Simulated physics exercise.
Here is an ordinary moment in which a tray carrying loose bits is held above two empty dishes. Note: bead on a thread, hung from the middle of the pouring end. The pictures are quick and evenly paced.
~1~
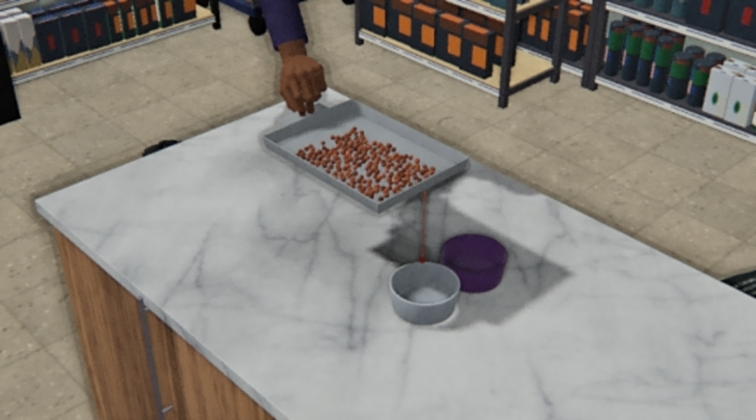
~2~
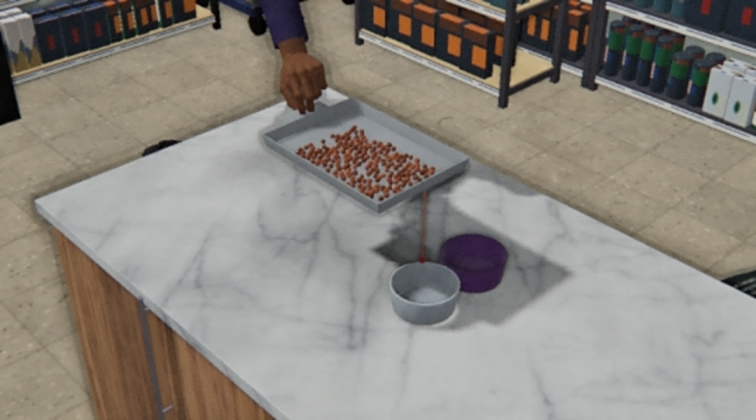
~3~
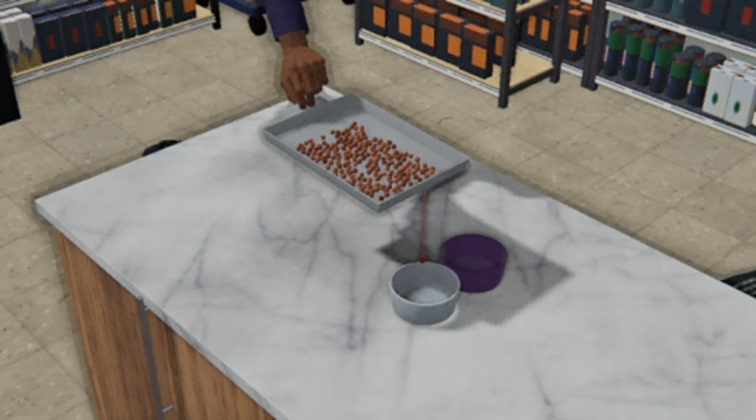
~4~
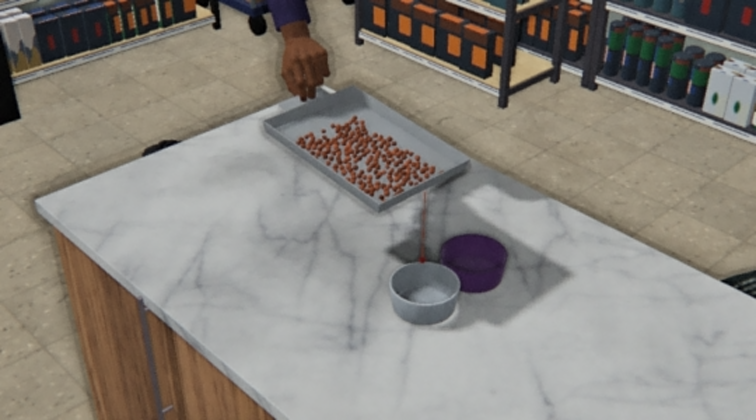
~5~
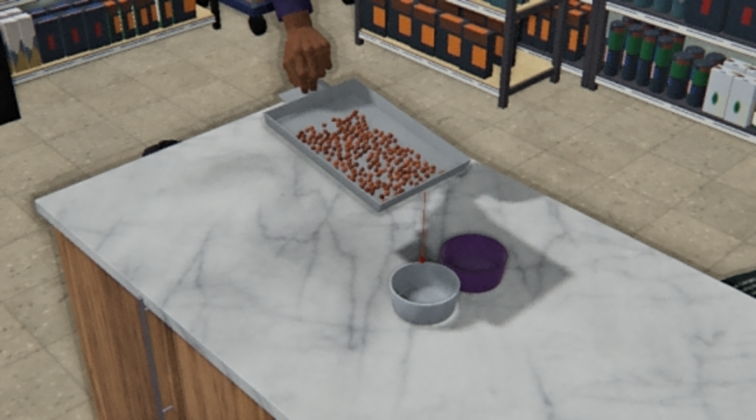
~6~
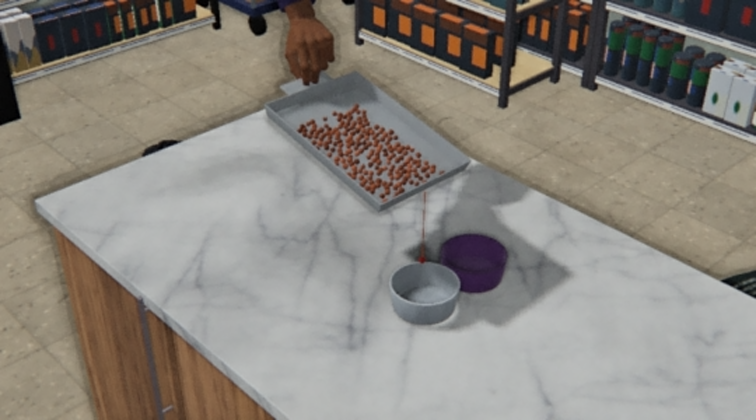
A hand held a gray tray of reddish-brown pellets above a marble counter with one gray and one purple dish, then slowly raised the back end, tilting the tray slightly while the pellets barely moved.
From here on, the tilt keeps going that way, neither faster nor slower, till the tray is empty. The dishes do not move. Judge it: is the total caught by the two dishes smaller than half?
No.
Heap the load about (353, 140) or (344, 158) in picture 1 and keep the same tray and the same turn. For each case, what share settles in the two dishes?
Near 80 and 70 percent respectively.
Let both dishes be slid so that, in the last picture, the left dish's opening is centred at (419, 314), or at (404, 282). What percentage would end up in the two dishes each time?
I'd expect some 80 percent, and then some 40 percent.
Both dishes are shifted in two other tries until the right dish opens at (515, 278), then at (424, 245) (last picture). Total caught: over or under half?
In the first position shy of half, in the second shy of half.
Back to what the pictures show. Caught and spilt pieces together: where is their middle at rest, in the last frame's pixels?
I'd place the middle at about (453, 299).
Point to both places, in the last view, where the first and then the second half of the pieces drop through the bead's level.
Points: About (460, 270), then about (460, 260).
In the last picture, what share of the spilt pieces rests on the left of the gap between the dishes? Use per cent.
Estimate: About 20 per cent.
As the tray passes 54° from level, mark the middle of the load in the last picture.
Look around (413, 163) in the last picture.
Soon after the last picture, tray tipped steeply; all on the tray.
A little later, tray tipped right over; nearly all on the tray; a stray few in the left dish.
Later still, tray tipped past a quarter turn; about a third in the left dish; about a third in the right dish; about a third outside both.
At rest, tray tipped past a quarter turn; about a third in the left dish; about a third in the right dish; about a third outside both.
